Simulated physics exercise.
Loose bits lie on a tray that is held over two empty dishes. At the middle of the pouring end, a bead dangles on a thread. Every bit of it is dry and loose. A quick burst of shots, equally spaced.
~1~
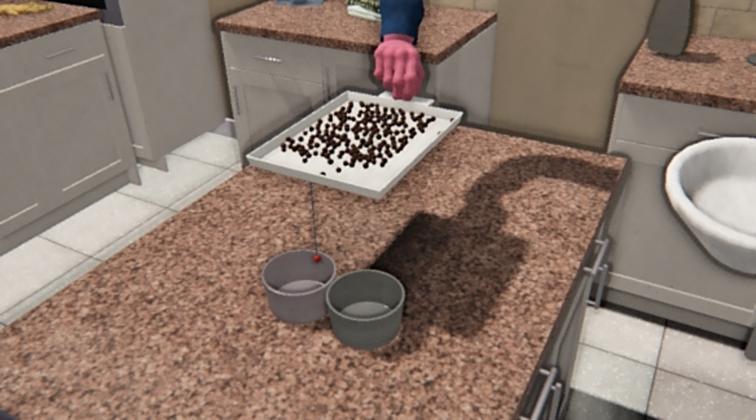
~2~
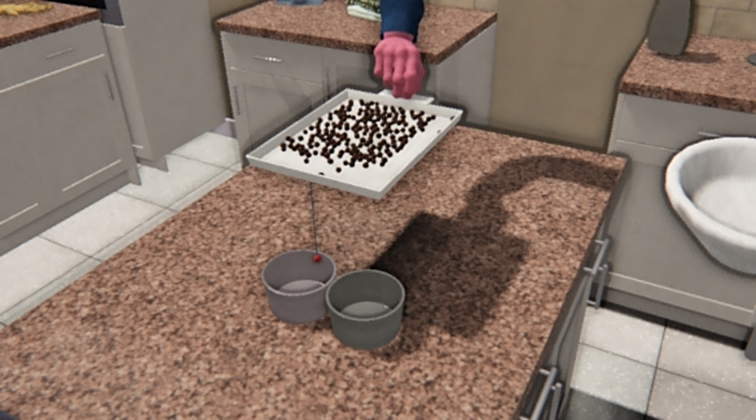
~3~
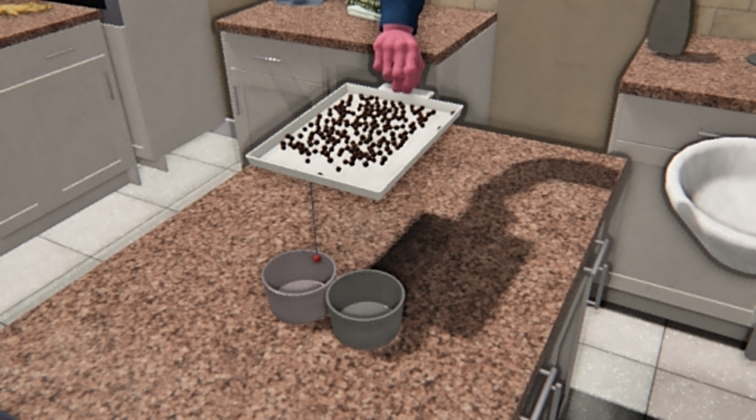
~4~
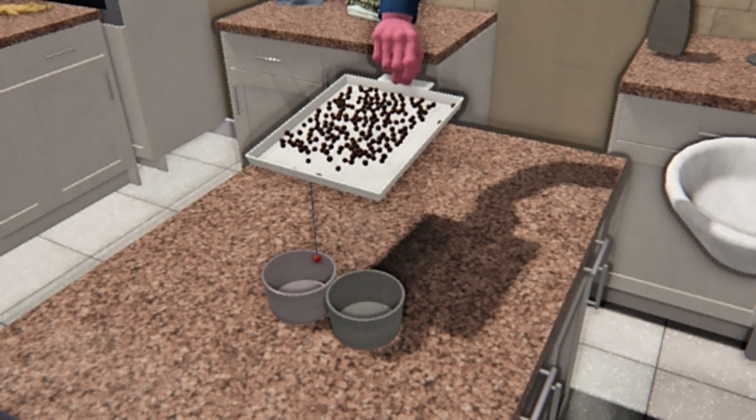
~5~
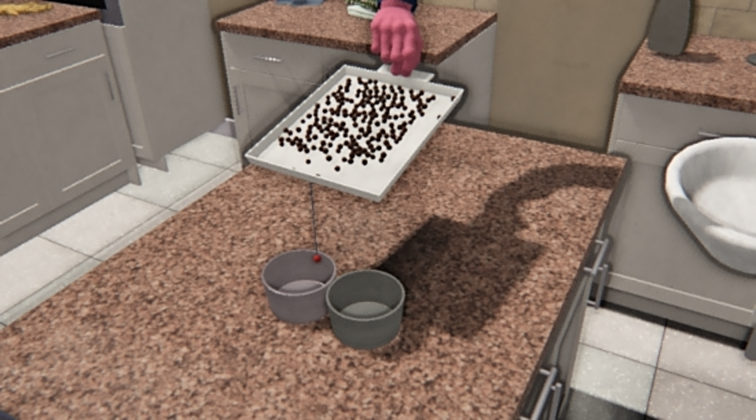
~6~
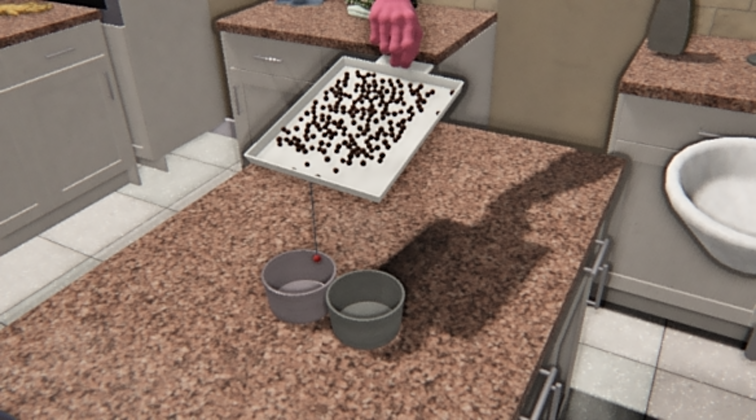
A white tray scattered with small dark brown balls is held by a pink hand with a dark blue sleeve over a speckled reddish-brown kitchen counter, seen from above at an angle. Two empty grey dishes sit side by side below, a red bead hanging on a thread near the left one, with pale cabinets behind. The hand steadily raises the tray's far end, the near edge dips slightly rightward, and the balls shift slightly, while the camera stays still.
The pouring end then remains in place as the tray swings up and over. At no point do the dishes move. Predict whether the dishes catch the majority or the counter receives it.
Mostly caught.
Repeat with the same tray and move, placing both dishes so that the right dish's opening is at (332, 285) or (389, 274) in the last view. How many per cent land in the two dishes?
That makes 50 per cent, followed by 0 per cent.
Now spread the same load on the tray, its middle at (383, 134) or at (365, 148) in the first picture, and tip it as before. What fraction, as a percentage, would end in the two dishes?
You'd get 90 % the first time and 90 % the second.
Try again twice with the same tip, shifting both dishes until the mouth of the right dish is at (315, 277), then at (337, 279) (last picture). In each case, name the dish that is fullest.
Result, first place: The righthand one; second place: The righthand one.
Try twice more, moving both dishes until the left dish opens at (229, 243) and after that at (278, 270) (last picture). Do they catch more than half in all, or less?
Try 1: Not up to half; try 2: In excess of half.
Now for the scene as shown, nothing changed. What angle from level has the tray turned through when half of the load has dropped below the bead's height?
A tilt of roughly 85°.
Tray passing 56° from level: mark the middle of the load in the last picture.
In the last view, the load is centred close to (339, 176).
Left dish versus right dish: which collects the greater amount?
Answer: The one at right.
Soon, tray tipped steeply; most on the tray; a small part in the right dish; a stray few in the left dish; a stray few outside both; a small part in the air.
A while on, tray tipped right over; a small part on the tray; about half in the right dish; a small part in the left dish; a small part outside both; a small part in the air.
Towards the end, tray tipped past a quarter turn; about two thirds in the right dish; a small part in the left dish; a small part outside both.
Finally, tray tipped past a quarter turn; about two thirds in the right dish; a small part in the left dish; a small part outside both.
